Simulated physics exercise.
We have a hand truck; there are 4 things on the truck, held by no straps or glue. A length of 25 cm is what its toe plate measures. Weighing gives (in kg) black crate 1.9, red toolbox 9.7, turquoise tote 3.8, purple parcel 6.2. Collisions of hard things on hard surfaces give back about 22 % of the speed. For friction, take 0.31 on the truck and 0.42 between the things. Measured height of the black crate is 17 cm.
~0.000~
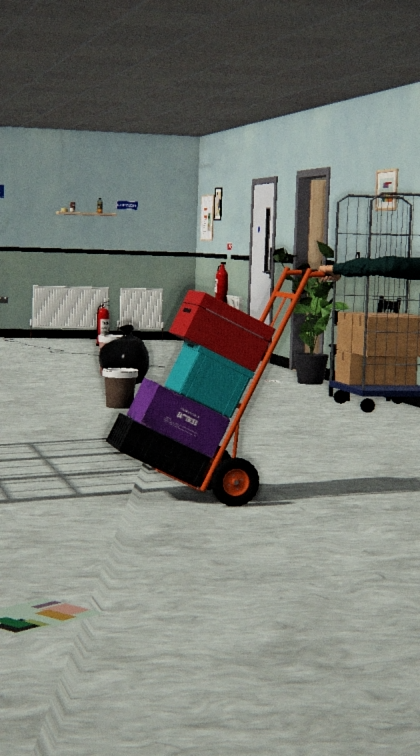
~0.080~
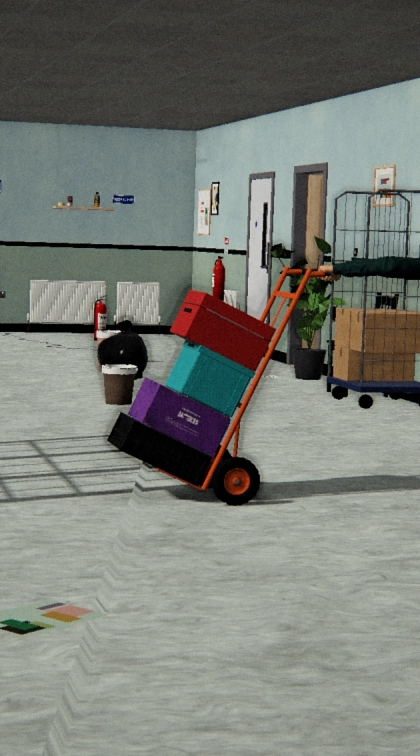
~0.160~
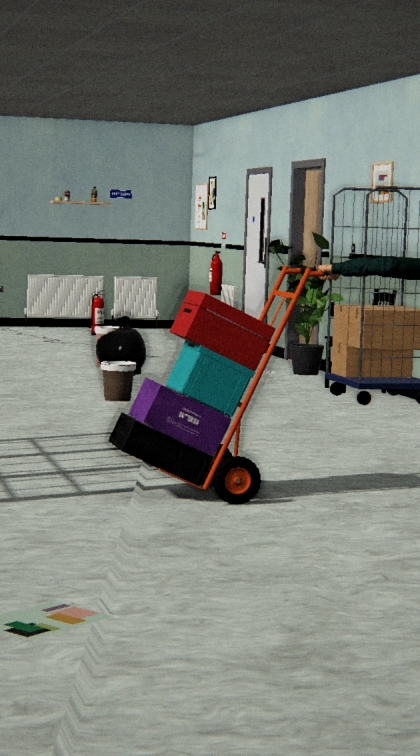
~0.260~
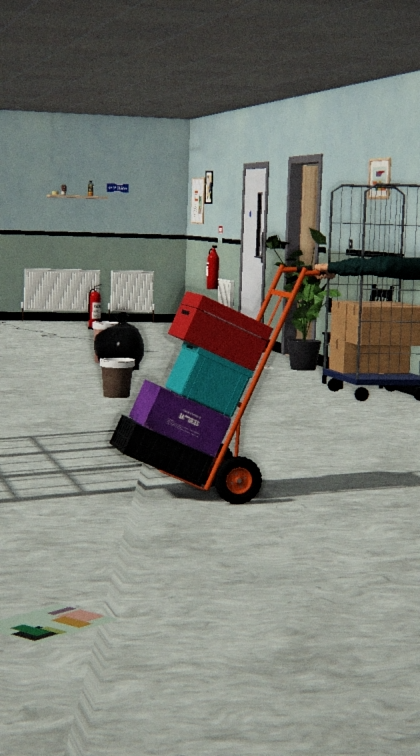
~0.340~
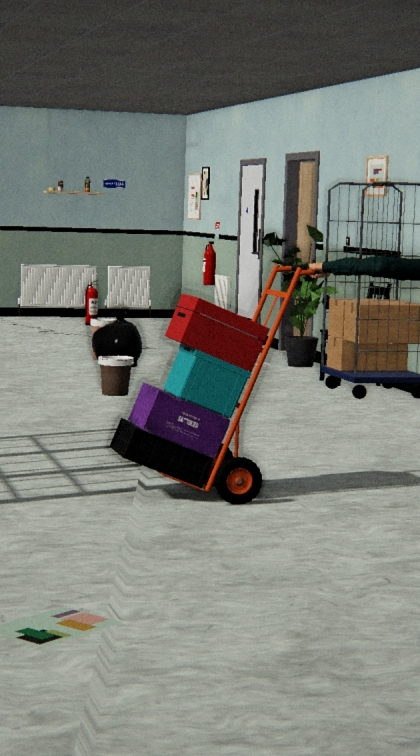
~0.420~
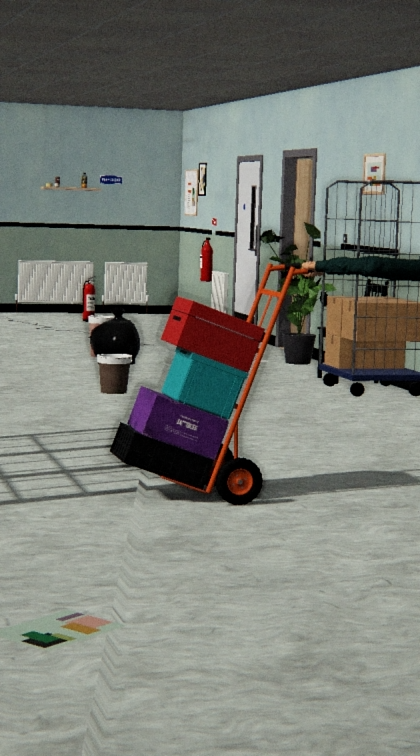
The footage shows an orange hand truck, leaning back to the right and stacked with a black crate, purple parcel, turquoise tote and red toolbox, slowly tilting a little more upright while the background shifts slightly left.
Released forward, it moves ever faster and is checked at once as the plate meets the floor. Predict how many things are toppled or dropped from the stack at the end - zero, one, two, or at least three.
Things down or off: None whatsoever.
After 0.92 s, truck upright; red toolbox moved 4 cm near (160, 348); turquoise tote moved 3 cm.
After 1.12 s, truck upright; red toolbox 11° off its base near (147, 347); black crate 3° off its base near (157, 479); turquoise tote 11° off its base.
After 1.62 s, truck upright.
In the end (2.4 s), all 4 under 10 cm from the start. At the end, from the last picture's camera, black crate near (159, 479), red toolbox near (166, 348).
